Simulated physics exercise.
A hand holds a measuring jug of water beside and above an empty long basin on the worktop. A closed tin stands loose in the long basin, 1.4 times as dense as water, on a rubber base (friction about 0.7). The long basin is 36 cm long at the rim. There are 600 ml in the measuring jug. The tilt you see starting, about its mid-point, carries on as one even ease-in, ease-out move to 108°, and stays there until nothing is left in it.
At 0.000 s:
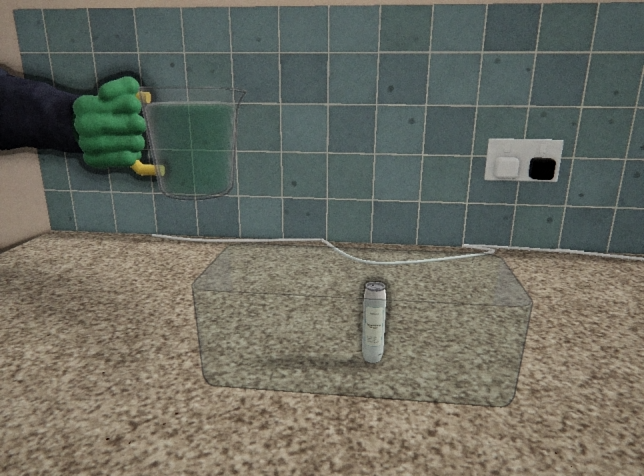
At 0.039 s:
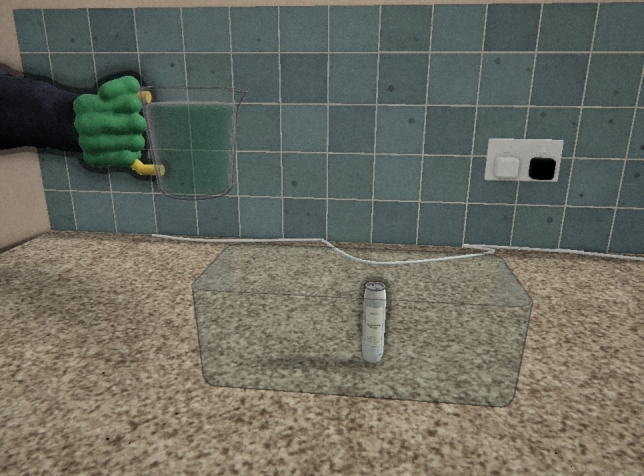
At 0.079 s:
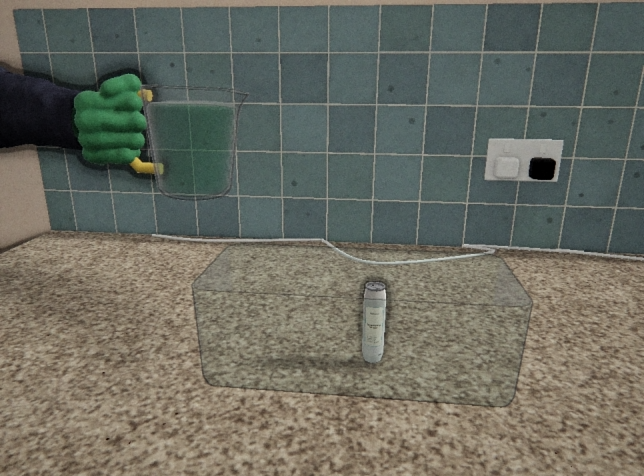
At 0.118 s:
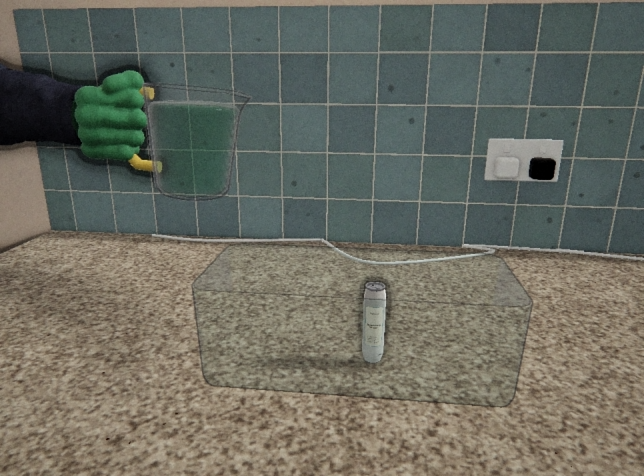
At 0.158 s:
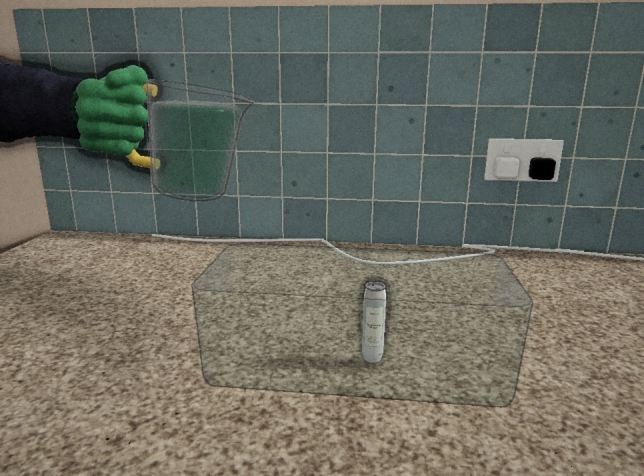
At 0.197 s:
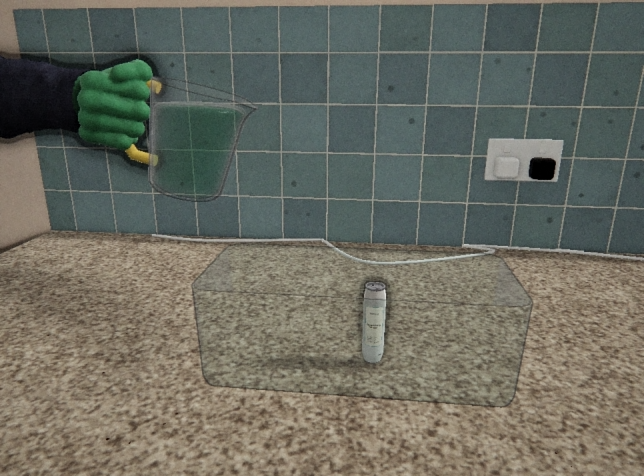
A green-gloved hand gradually tilting a clear jug of liquid rightward, above and left of a transparent basin holding an upright tin.
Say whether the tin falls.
It stays up.
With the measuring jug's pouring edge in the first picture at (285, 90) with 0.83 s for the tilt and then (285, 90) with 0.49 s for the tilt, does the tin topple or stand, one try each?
First it topples; then it topples.
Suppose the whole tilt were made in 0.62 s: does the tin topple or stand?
Then it stays up.
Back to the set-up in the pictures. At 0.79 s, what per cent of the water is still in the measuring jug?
About 16 per cent.
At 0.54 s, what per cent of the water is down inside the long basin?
About 6 per cent.
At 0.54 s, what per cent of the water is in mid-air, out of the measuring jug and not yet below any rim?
Near 24 in a hundred.
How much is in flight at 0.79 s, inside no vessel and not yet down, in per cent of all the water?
About 20 per cent.
By 0.54 s the tilt is 78° and 71 per cent is still to pour; the tin stands where it began.
By 0.79 s the tilt is 107° and 16 per cent is still to pour; the tin stands where it began.
By 1.05 s the tilt is 108° and 0 per cent is still to pour; the tin stands where it began.
By 1.33 s the tilt is 108° and 0 per cent is still to pour; the tin stands where it began.
At rest the tin stands where it began.
